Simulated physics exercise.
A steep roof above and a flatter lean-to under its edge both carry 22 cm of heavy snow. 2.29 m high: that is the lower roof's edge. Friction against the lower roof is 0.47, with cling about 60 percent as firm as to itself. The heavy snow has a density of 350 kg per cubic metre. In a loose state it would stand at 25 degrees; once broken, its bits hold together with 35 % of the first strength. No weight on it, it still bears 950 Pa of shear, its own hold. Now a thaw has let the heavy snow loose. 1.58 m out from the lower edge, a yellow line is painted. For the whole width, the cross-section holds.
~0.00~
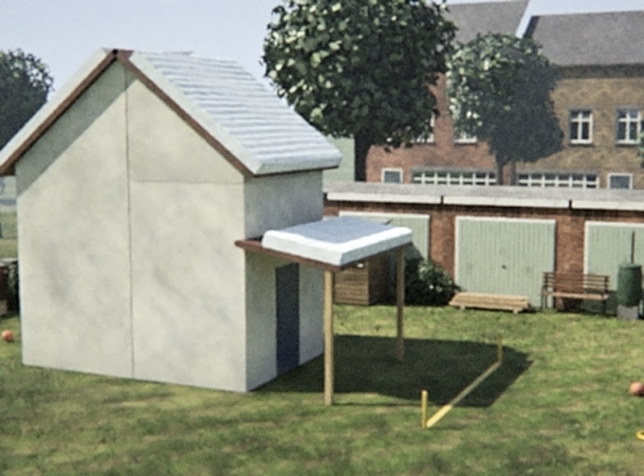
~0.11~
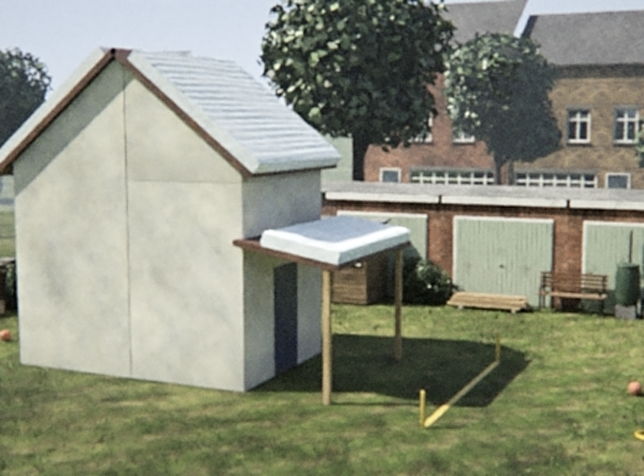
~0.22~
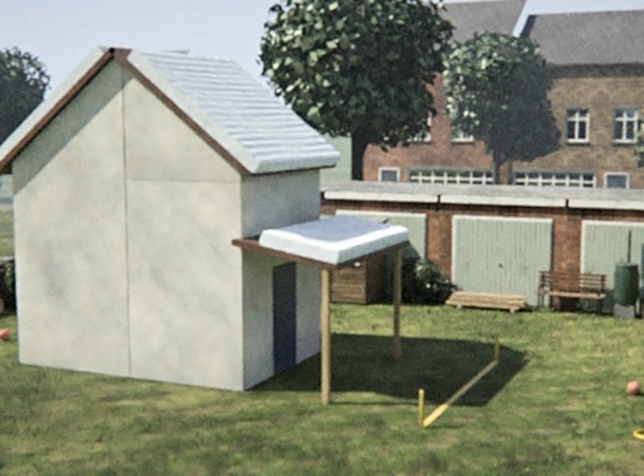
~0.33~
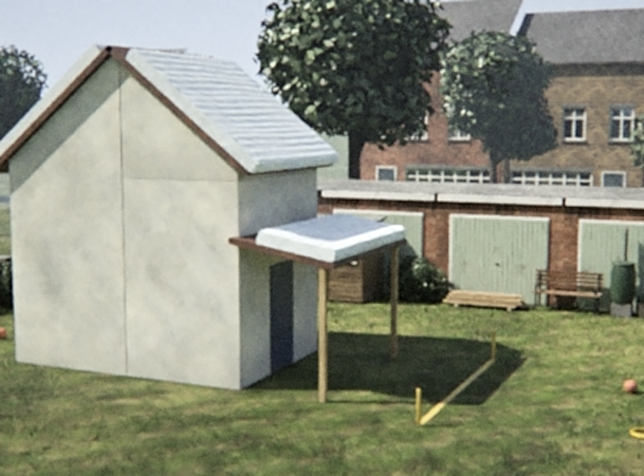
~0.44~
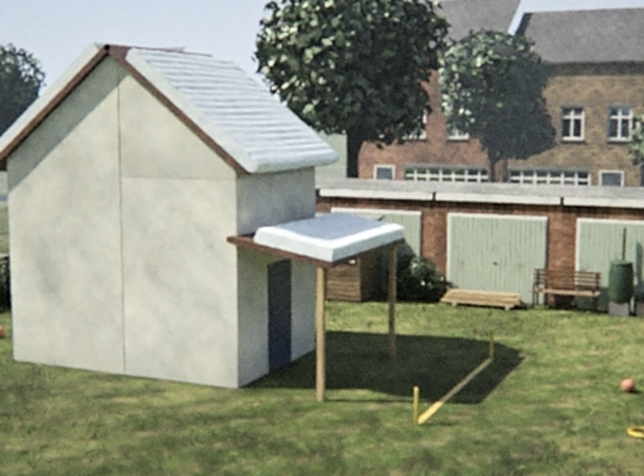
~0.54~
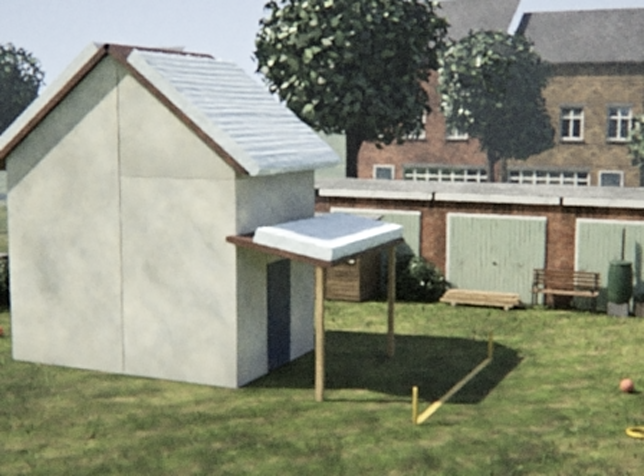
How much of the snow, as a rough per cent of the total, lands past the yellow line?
The snow past the yellow line makes up roughly 0 percent of the total.
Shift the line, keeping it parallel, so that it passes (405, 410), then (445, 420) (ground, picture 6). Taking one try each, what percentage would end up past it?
The first line gives 4 in a hundred and the second 0 in a hundred.
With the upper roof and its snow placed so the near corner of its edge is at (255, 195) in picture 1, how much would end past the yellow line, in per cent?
About 0 per cent.
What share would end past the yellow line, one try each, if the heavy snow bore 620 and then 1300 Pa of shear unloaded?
Expect about 10 in a hundred, then about 0 in a hundred.
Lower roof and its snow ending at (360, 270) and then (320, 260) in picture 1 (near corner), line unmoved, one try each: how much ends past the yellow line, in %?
I'd expect around 0 percent the first time and around 10 percent the second.
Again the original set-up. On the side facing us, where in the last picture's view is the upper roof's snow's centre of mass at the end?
Centre noted at roughly (321, 304).
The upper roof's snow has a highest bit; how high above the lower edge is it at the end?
0.8 m or so.
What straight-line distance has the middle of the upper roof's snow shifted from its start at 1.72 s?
Some 2.0 m.
After 1.08 s, none is below the lower edge and 0 % is past the line.
After 1.72 s, none is below the lower edge and 0 % is past the line.
After 2.36 s, none is below the lower edge and 0 % is past the line.
After 3.00 s, 18 % is below the lower edge and 0 % is past the line.
After 4.30 s, at the end, 34 % is below the lower edge and 0 % is past the line.
